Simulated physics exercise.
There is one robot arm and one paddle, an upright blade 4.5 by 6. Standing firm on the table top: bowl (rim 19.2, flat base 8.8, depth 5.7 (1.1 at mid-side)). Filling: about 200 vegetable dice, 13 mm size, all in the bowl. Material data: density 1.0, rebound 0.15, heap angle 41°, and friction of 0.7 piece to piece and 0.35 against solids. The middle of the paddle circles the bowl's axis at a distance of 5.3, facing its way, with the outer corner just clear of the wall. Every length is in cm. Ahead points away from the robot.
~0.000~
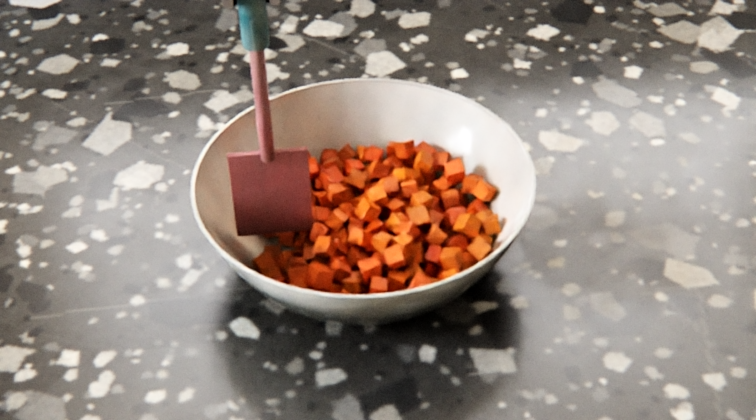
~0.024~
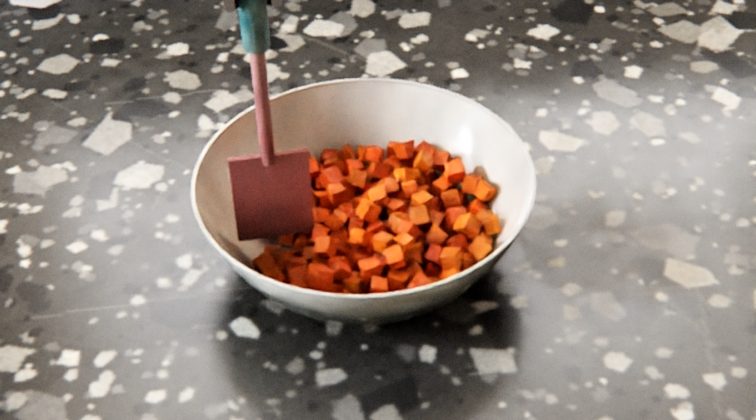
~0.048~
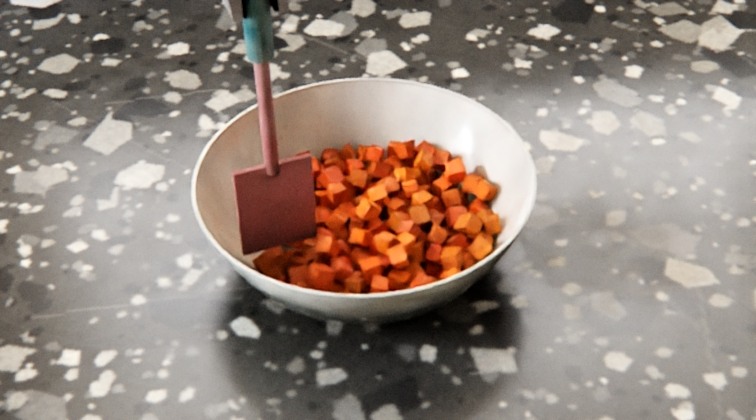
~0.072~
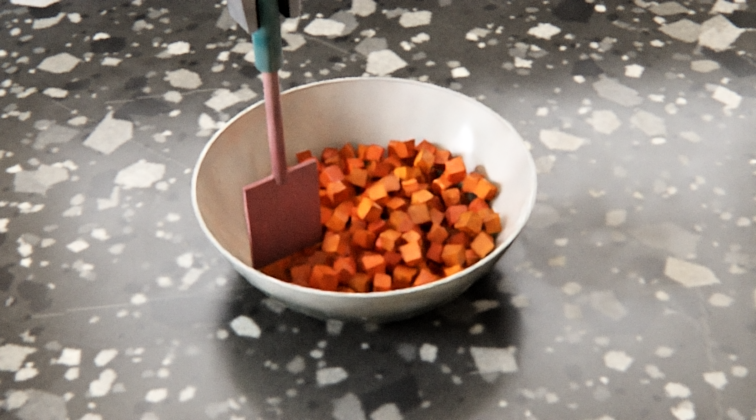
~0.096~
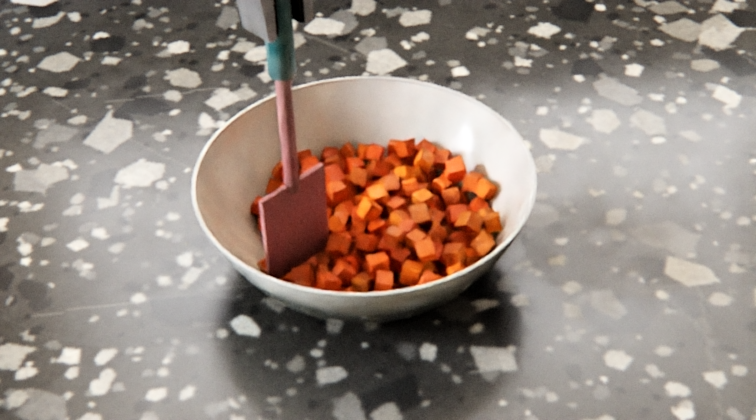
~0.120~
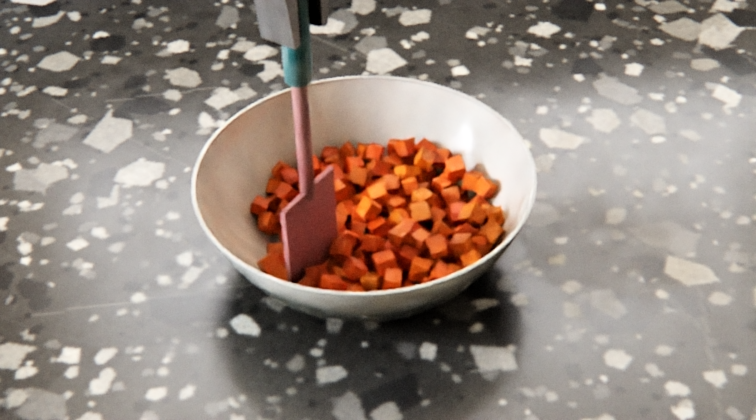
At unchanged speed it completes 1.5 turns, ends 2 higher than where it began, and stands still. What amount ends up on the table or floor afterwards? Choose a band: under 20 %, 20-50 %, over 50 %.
Band: Under 20 %.
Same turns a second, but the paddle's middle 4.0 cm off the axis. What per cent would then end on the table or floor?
Near 15 percent.
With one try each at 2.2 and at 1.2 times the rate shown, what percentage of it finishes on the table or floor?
Roughly 40 and 20 per cent.
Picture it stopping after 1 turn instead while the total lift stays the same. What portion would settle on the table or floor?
Then some 10 per cent.
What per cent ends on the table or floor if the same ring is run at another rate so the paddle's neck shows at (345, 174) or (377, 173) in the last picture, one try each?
Roughly 25 per cent on the first try and 30 per cent on the second.
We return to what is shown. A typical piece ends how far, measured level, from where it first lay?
Something near 7 cm, measured level.
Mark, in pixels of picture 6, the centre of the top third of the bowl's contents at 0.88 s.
Roughly pixel (381, 275).
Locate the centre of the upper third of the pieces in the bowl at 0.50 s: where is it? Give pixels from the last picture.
The top third is centred near (352, 125) in the last picture.
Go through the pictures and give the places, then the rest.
In the first picture, the paddle neck at (265, 130), 0° round; upper third of the load around (388, 219), from x 260 to 490, top at y 150; 201 in the bowl.
In the second picture, the paddle neck at (266, 133), 4° round; upper third of the load around (389, 219), from x 260 to 490, top at y 150.
In the third picture, the paddle neck at (270, 142), 14° round; upper third of the load around (385, 219), from x 260 to 490, top at y 150.
In the fourth picture, the paddle neck at (278, 152), 26° round; upper third of the load around (391, 221), from x 260 to 495, top at y 150.
In the fifth picture, the paddle neck at (290, 160), 38° round; upper third of the load around (394, 222), from x 260 to 490, top at y 150.
In the sixth picture, the paddle neck at (306, 167), 50° round; upper third of the load around (404, 231), from x 260 to 495, top at y 145; 201 in the bowl.
After 0.50 s, 242° round, highest piece 7 above the table; 182 in the bowl, 11 on the table or floor, 8 in flight or on the tool.
After 0.88 s, 74° round, highest piece 7 above the table; 174 in the bowl, 25 on the table or floor, 2 in flight or on the tool.
After 1.27 s, 180° round, highest piece 5 above the table; 172 in the bowl, 29 on the table or floor.
After 1.97 s, 180° round, highest piece 5 above the table; 172 in the bowl, 29 on the table or floor.
In the end, 172 in the bowl, 29 on the table or floor. That is 14 % on the table or floor.
